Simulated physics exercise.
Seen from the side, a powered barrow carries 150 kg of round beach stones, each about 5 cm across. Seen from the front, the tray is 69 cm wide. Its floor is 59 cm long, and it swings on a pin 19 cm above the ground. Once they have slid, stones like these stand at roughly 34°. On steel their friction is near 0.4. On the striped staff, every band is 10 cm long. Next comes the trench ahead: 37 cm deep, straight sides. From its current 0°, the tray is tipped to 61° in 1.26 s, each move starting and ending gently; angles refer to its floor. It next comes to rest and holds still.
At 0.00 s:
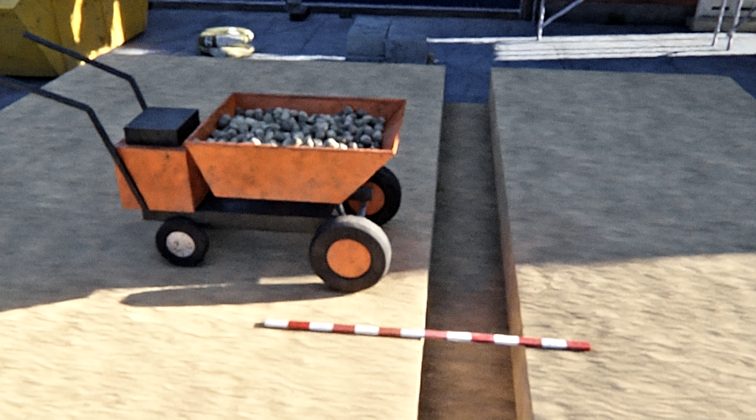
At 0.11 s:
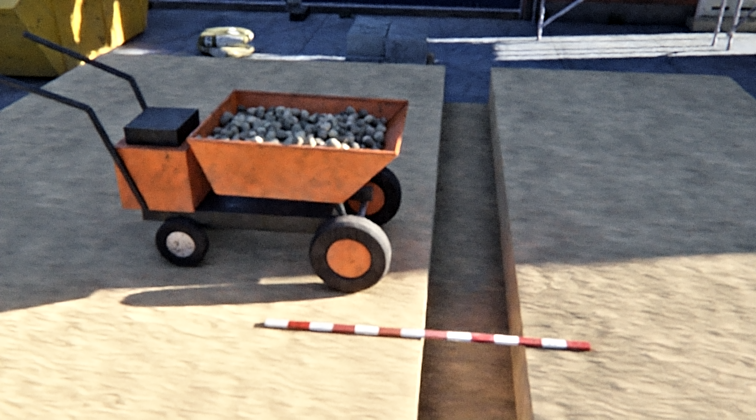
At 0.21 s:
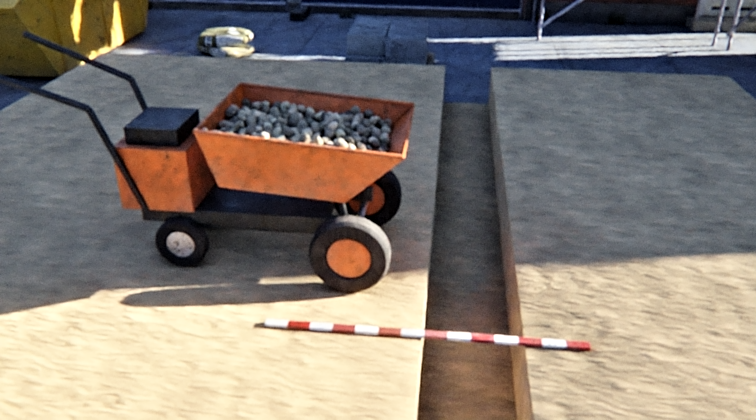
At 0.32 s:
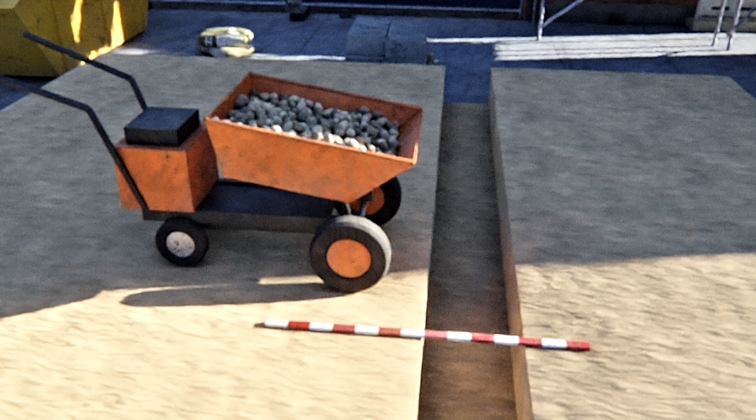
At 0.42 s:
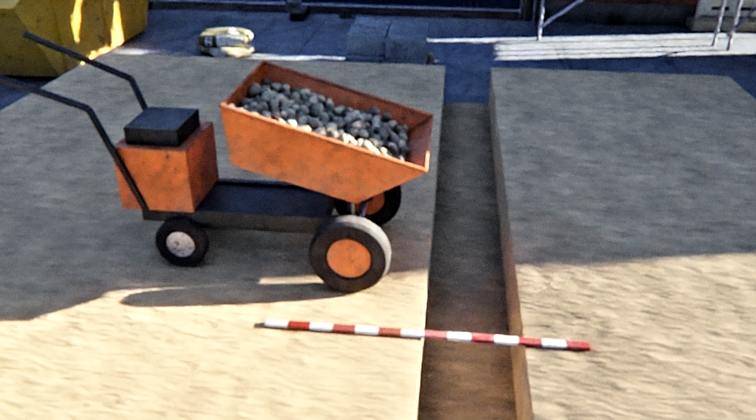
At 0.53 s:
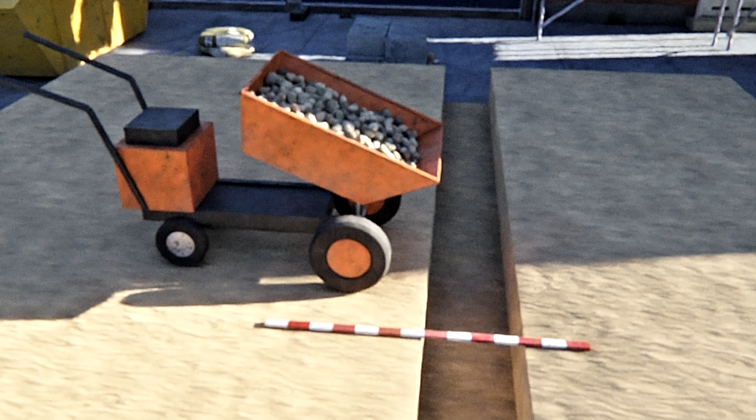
The orange tray of a small powered barrow, loaded with rounded grey stones, tilts gradually down to the right, its left end rising off the dark frame while the wheels stay still beside a trench and a red-and-white striped staff.
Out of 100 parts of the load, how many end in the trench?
Some 60 out of 100.
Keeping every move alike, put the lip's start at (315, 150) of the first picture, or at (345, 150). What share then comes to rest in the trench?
Estimates: 95 % then 100 %.
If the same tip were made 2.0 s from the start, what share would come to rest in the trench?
I'd put it at some 70 in a hundred.
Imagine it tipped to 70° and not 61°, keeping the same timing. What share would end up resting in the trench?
It would be near 55 per cent.
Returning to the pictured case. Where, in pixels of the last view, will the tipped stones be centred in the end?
In the last view, about (501, 306).
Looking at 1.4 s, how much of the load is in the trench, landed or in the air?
Approx. 20 % of the load.
After 0.9 s the floor is at 51°; 100 % in the tray; the foremost stones are at (467, 198).
After 1.4 s the floor is at 61°; 62 % in the tray, 21 % in the trench, 17 % past the trench; the foremost stones are at (574, 279).
After 1.7 s the floor is at 61°; 29 % in the tray, 31 % in the trench, 40 % past the trench; the foremost stones are at (674, 286).
After 3.7 s the floor is at 61°; 0 % in the tray, 60 % in the trench, 40 % past the trench; the foremost stones are past the picture's edge.
